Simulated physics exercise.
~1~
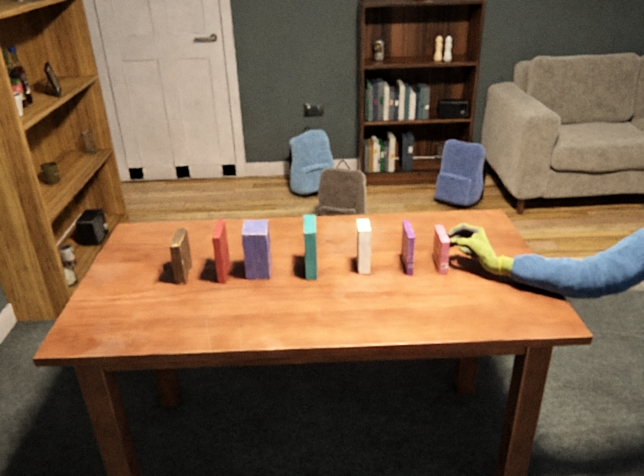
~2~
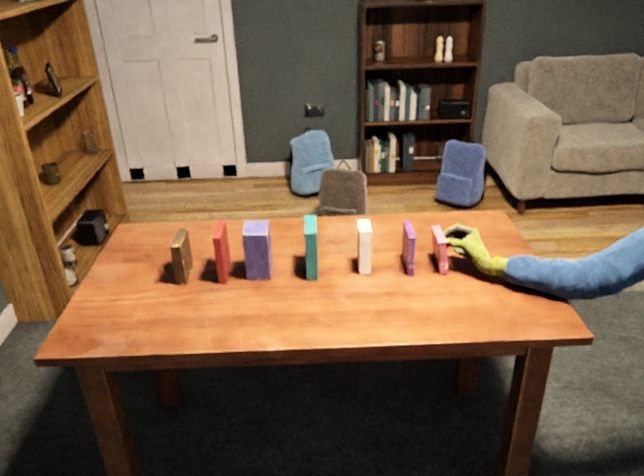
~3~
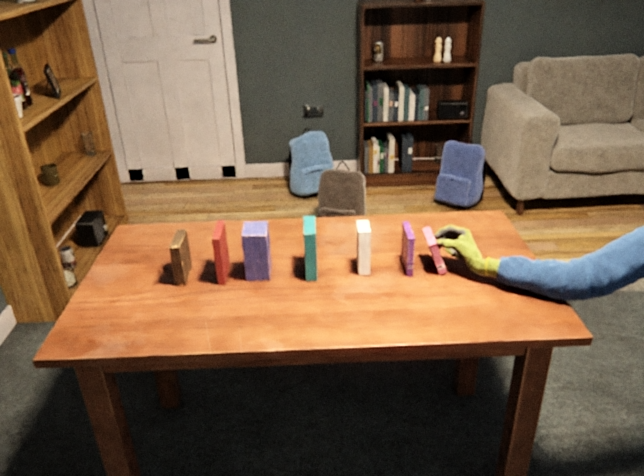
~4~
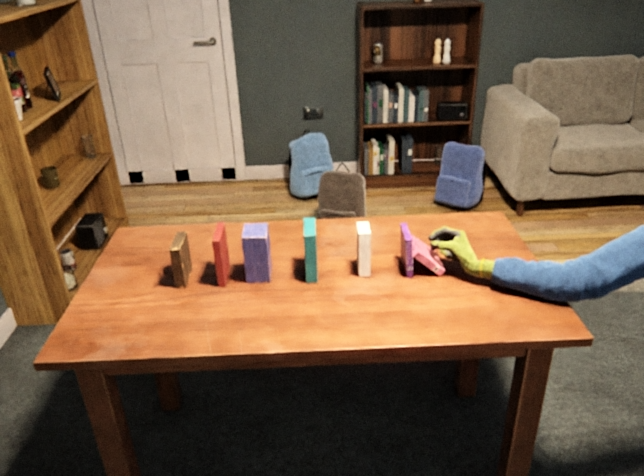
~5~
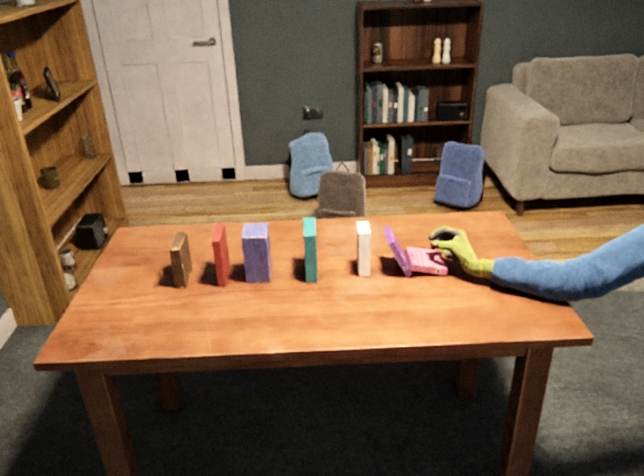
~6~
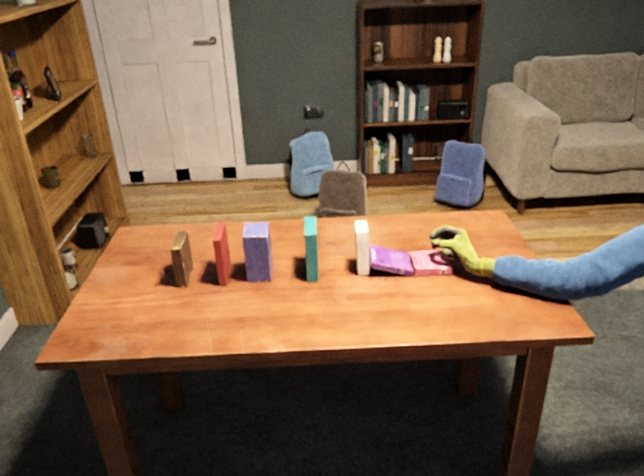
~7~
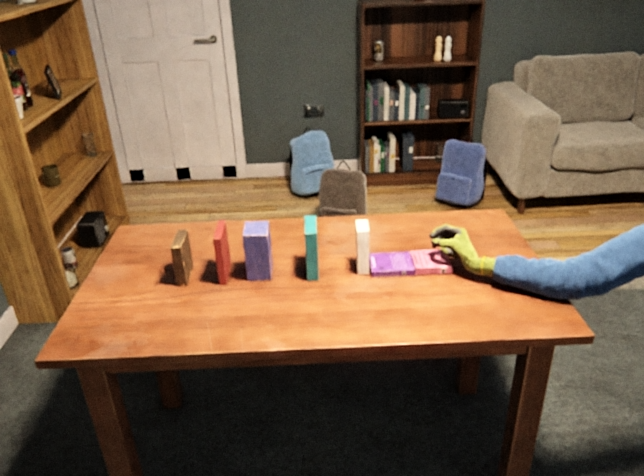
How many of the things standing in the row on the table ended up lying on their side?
Two of them ended up lying on their side, the pink packet and the purple packet.
